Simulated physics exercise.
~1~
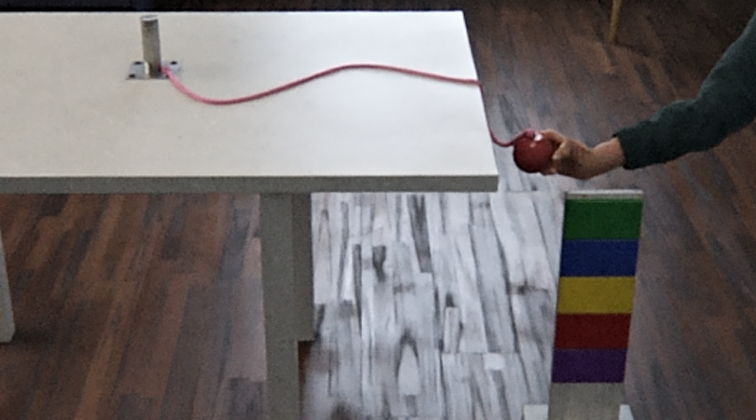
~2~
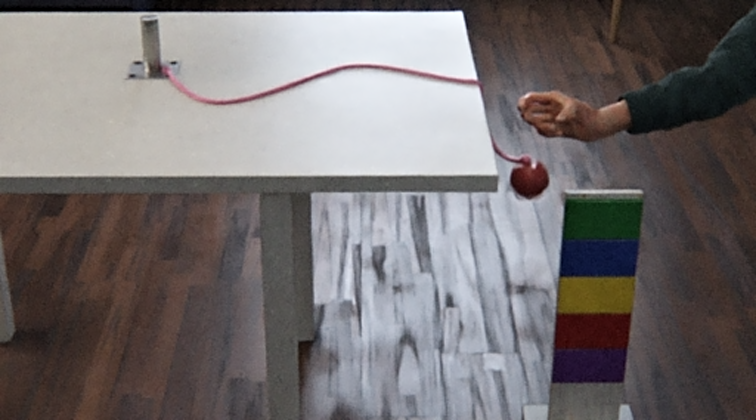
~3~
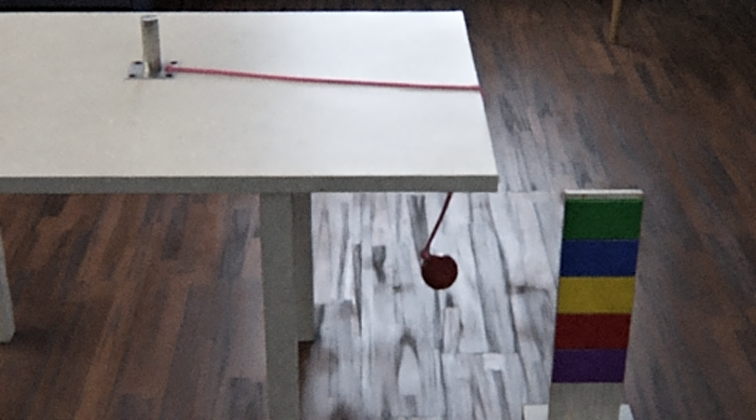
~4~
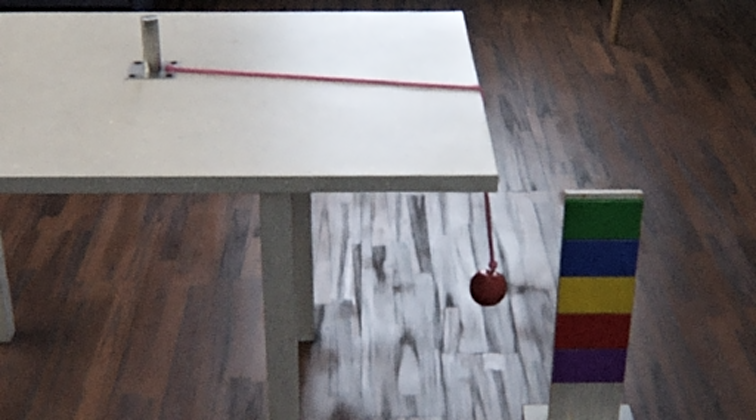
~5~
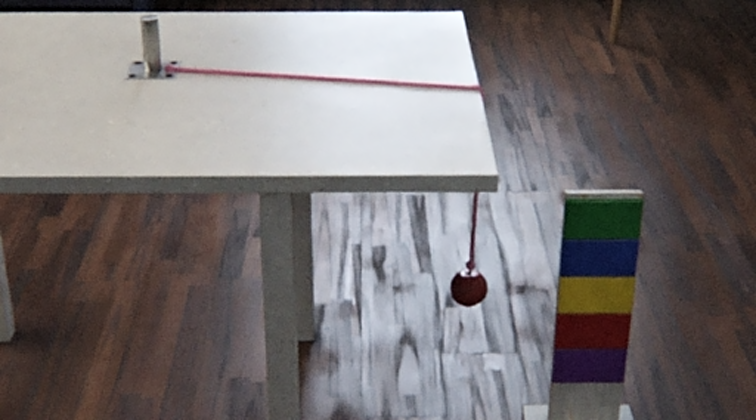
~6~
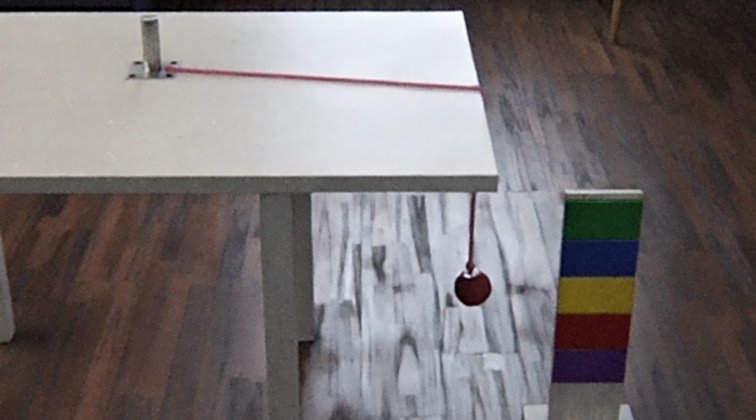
A hand let go of a red apple tied by a cord to a post on the white table, and it dropped, swung left under the edge, then back right, and settled hanging still, level with the yellow band of the coloured scale.
